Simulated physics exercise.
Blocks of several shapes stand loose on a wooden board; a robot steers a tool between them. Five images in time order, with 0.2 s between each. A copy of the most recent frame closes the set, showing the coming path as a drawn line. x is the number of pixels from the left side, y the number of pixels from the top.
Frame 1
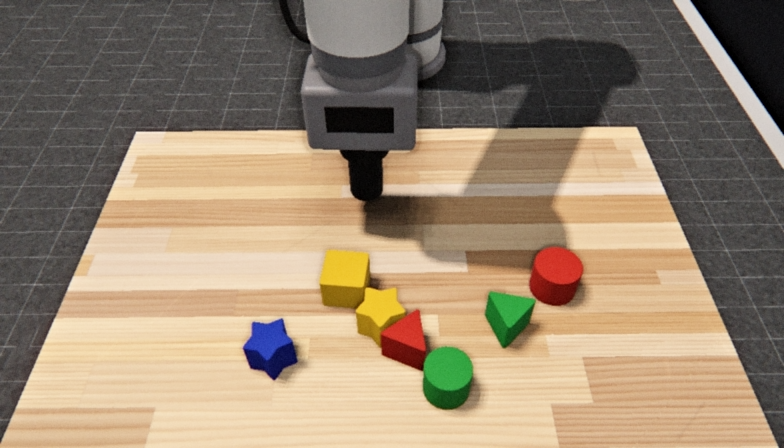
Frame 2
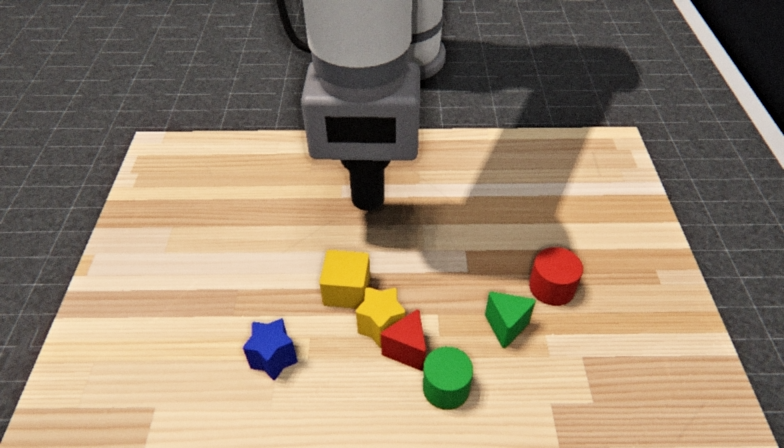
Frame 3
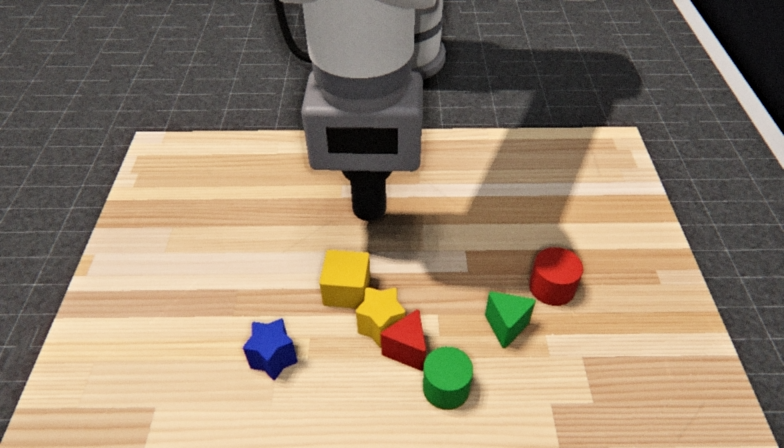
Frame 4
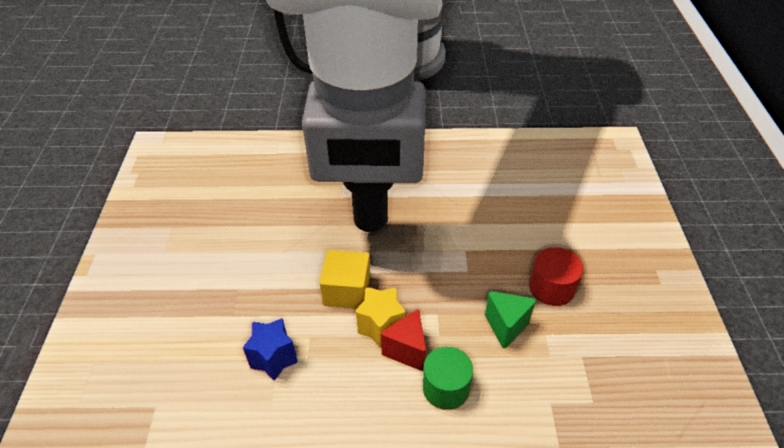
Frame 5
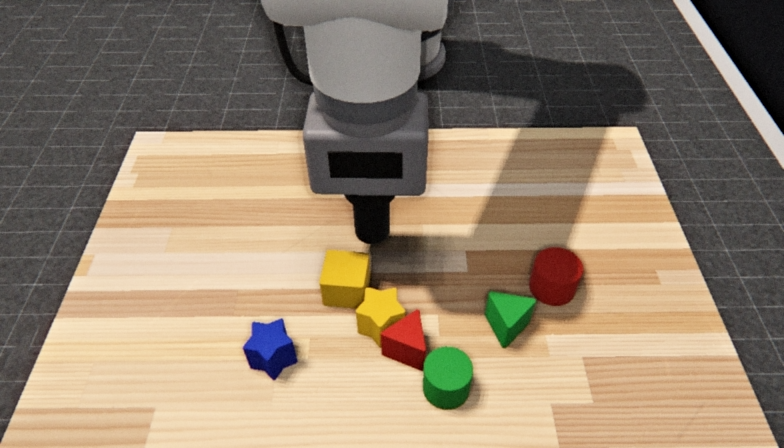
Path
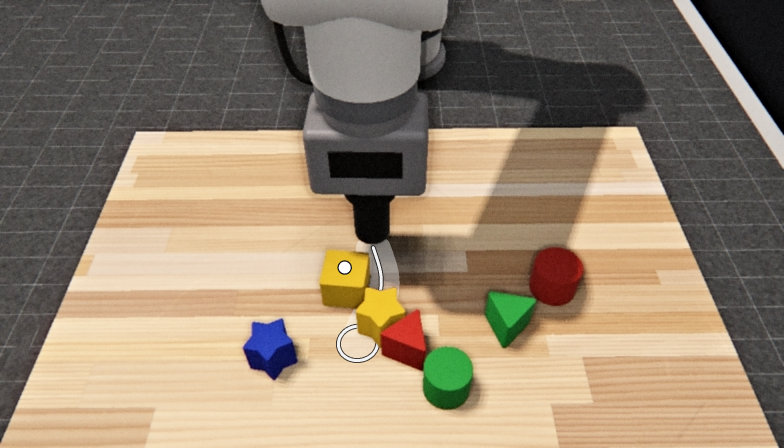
On a wooden board, a robot tool moves slowly toward the blocks, which stay still.
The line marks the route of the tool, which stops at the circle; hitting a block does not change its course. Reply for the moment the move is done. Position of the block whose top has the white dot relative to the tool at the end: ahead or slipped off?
I'd say it has come free.
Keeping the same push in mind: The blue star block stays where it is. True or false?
True - the claim holds.
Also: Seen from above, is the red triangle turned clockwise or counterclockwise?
Counter-clockwise, from overhead.
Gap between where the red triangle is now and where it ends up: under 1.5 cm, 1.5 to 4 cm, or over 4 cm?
It shifts 1.5 to 4 cm.
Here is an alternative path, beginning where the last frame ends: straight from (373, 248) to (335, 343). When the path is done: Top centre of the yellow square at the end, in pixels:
Its top centre is at about (287, 336).
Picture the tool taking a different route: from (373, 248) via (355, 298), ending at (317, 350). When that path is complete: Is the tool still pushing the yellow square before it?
I'd say yes.
Drawn move, from (373, 248) via (381, 277) and (374, 309), ending at (358, 343); the dot is on the yellow square.
What follows on the original path. One third of the way, tool at (381, 263); yellow square at (341, 275), turned 25° clockwise.
Two thirds of the way, tool at (373, 296); yellow square at (329, 290), turned 75° clockwise; yellow star block at (380, 320), turned 15° anticlockwise; red triangle at (411, 337), turned 15° anticlockwise.
At the end, tool at (357, 329); blue star block still; yellow square at (321, 298), turned 105° clockwise; yellow star block at (377, 355), turned 45° anticlockwise; red triangle at (417, 354), turned 45° anticlockwise; green round block at (461, 378).
